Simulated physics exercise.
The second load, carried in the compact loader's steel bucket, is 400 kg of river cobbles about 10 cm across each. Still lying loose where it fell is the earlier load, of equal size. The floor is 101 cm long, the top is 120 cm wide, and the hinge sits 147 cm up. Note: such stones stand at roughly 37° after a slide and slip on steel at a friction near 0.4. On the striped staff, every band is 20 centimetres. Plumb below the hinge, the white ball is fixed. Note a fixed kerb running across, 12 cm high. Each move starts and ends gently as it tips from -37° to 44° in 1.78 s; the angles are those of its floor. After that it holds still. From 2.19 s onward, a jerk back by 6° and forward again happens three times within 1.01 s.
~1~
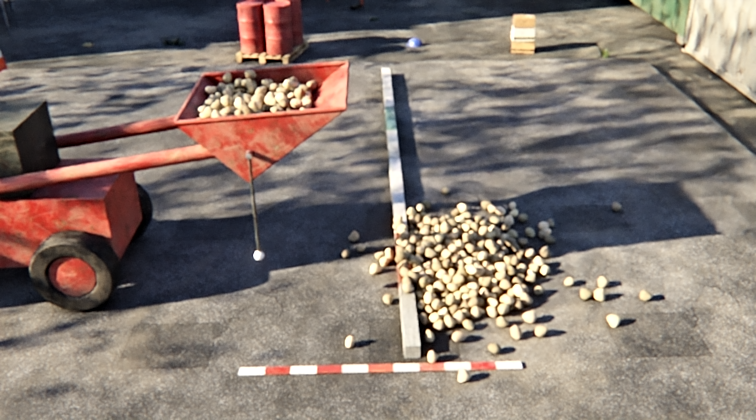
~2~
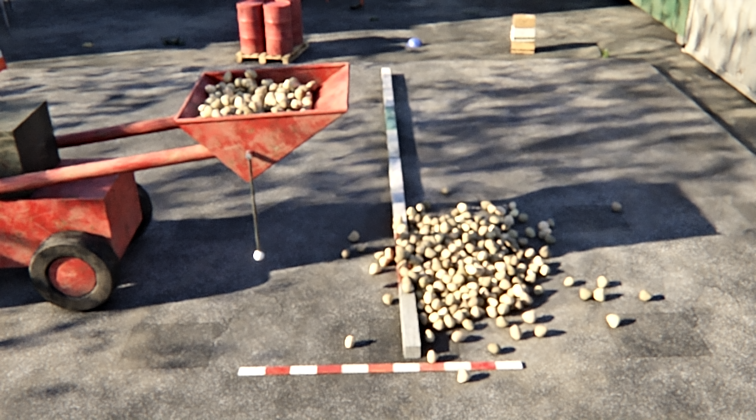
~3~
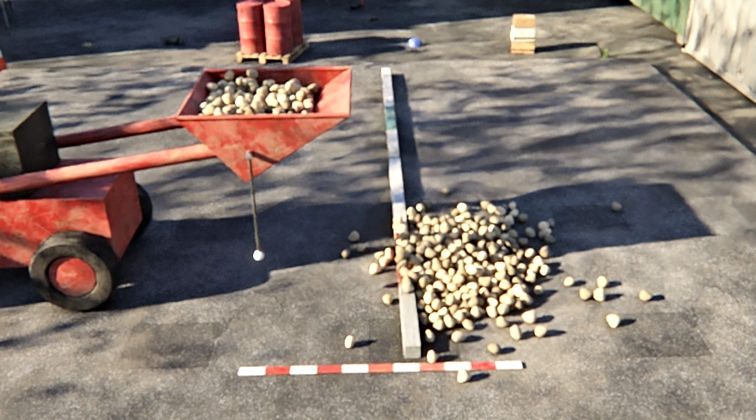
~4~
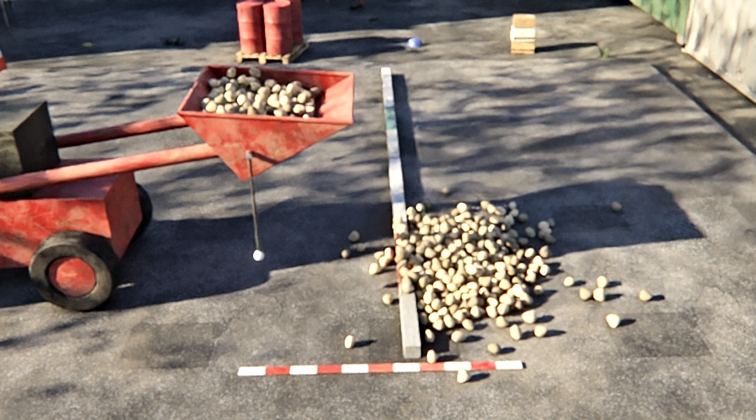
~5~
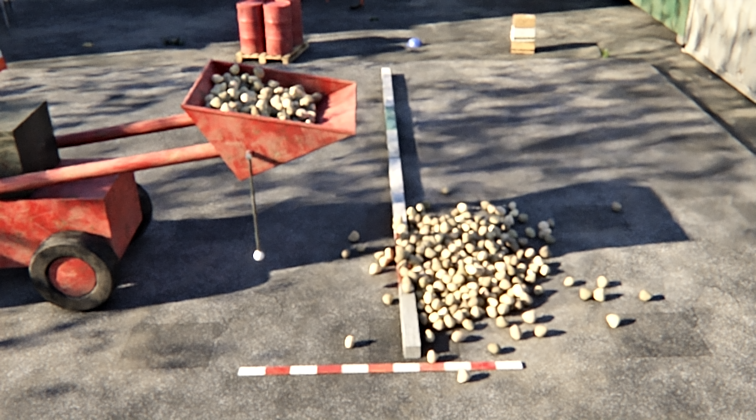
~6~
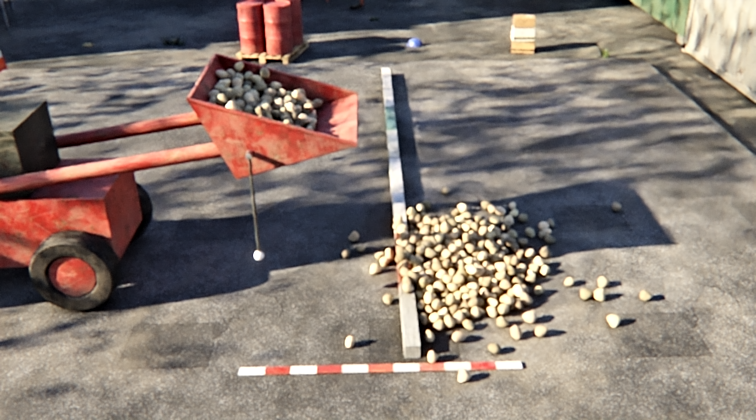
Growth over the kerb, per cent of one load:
8 percent.
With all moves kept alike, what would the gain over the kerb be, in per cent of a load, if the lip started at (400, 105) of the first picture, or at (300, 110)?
50 % and 0 %.
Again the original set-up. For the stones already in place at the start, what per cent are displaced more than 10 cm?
Around 0 in a hundred.
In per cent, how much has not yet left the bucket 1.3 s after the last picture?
Still inside: Some 30 %.
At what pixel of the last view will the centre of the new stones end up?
In the last view, somewhere near (370, 257).
Then, 0.7 s after the last picture the floor is at 32°; in per cent of one load, 100 in the bucket, 8 on this side of the kerb, 92 over the kerb; the foremost stones are at (597, 272).
Then, 1.3 s after the last picture the floor is at 44°; in per cent of one load, 29 in the bucket, 78 on this side of the kerb, 92 over the kerb; the foremost stones are at (597, 272).
Then, 3.1 s after the last picture the floor is at 44°; in per cent of one load, 0 in the bucket, 99 on this side of the kerb, 101 over the kerb; the foremost stones are at (597, 272).
Then, 5.8 s after the last picture the floor is at 44°; in per cent of one load, 0 in the bucket, 99 on this side of the kerb, 101 over the kerb; the foremost stones are at (597, 272). Net gain over the kerb, 8.
